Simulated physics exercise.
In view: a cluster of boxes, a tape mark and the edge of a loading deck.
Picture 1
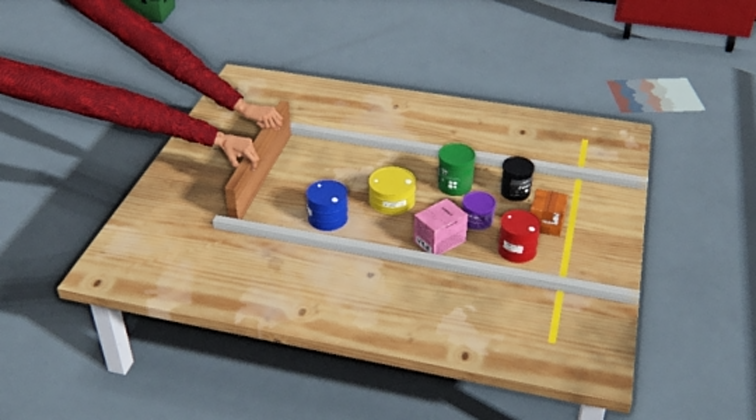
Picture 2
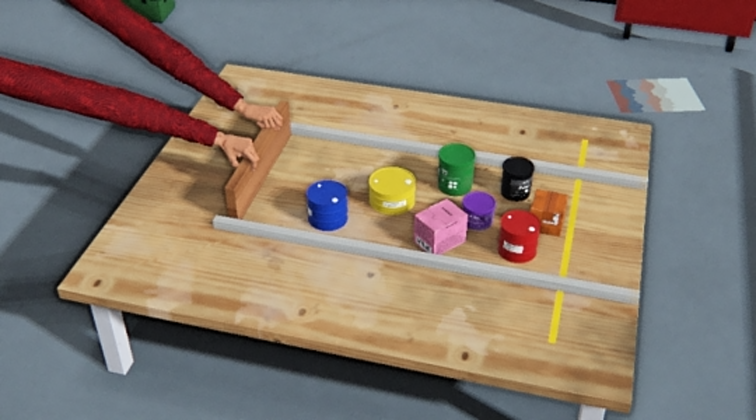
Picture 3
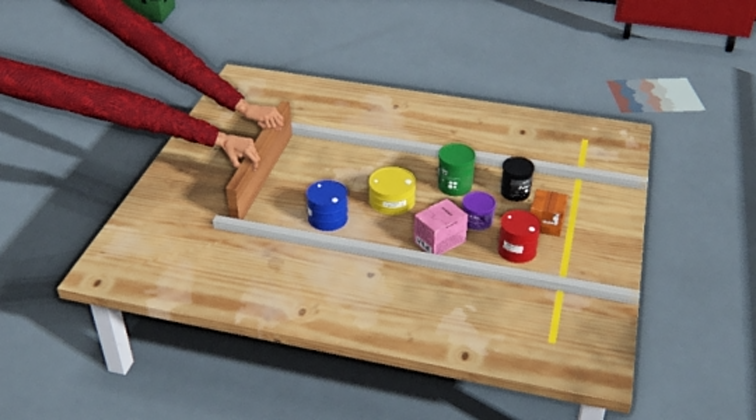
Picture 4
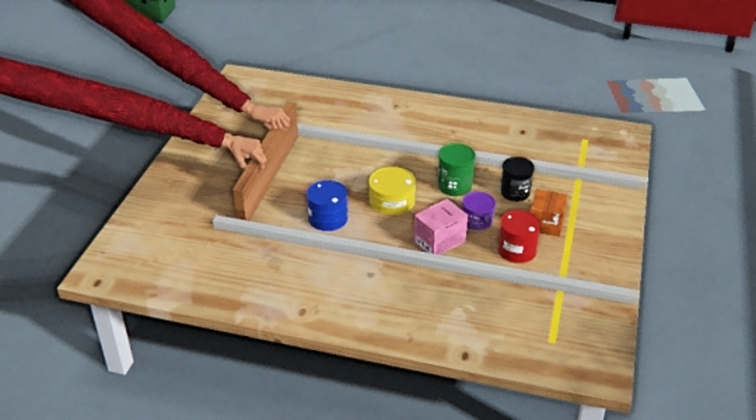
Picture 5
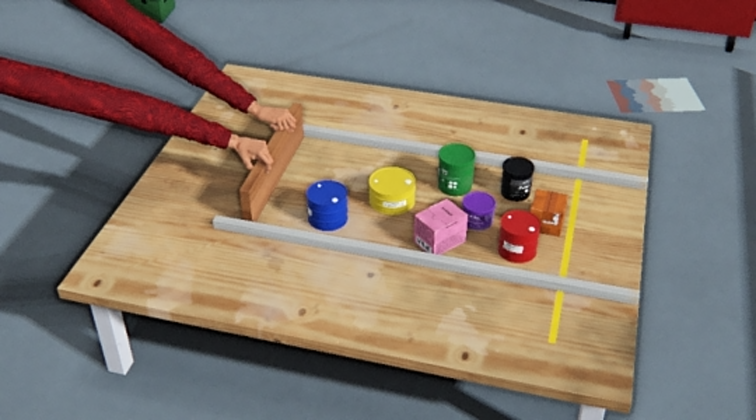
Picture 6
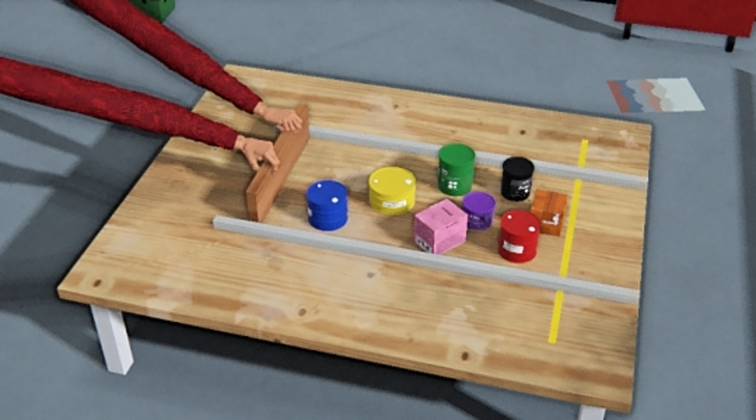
Two hands slide a wooden plank slightly right across a table toward colorful containers.
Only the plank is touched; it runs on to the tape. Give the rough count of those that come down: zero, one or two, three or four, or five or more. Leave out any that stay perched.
Here the number that fall off is one or two.
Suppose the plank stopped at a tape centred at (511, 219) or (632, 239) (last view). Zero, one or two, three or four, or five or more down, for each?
Taking them in turn, zero; five or more.
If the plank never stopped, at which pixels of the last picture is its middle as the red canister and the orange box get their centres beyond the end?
Near (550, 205) and (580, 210).
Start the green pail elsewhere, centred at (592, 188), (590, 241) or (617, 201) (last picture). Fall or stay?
In that order, it stays on; goes over; does not fall.
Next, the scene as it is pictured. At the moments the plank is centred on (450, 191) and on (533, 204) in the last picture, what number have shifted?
6 and 8.
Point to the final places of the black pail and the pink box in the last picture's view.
The black pail stops around (628, 193); the pink box around (628, 266).
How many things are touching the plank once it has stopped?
3 of them.
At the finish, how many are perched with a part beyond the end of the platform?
Overhanging: 3.
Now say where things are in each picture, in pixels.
In the first picture, orange box (548, 212); red canister (519, 237); black pail (517, 179); plank (261, 160); tape (571, 229).
In the second picture, red canister (519, 237); plank (261, 160).
In the third picture, black pail (517, 179); blue canister (328, 206).
In the fourth picture, orange box (548, 213); green pail (456, 170).
In the fifth picture, red canister (519, 237); purple pail (478, 211).
In the sixth picture, orange box (548, 213); red canister (519, 237); black pail (517, 179); plank (280, 163); tape (571, 229).
A little later, none off yet; orange box at rest near (548, 213); red canister at rest near (519, 237); black pail at rest near (517, 179).
When it is over, the number that fall off is one or two; down, red canister.
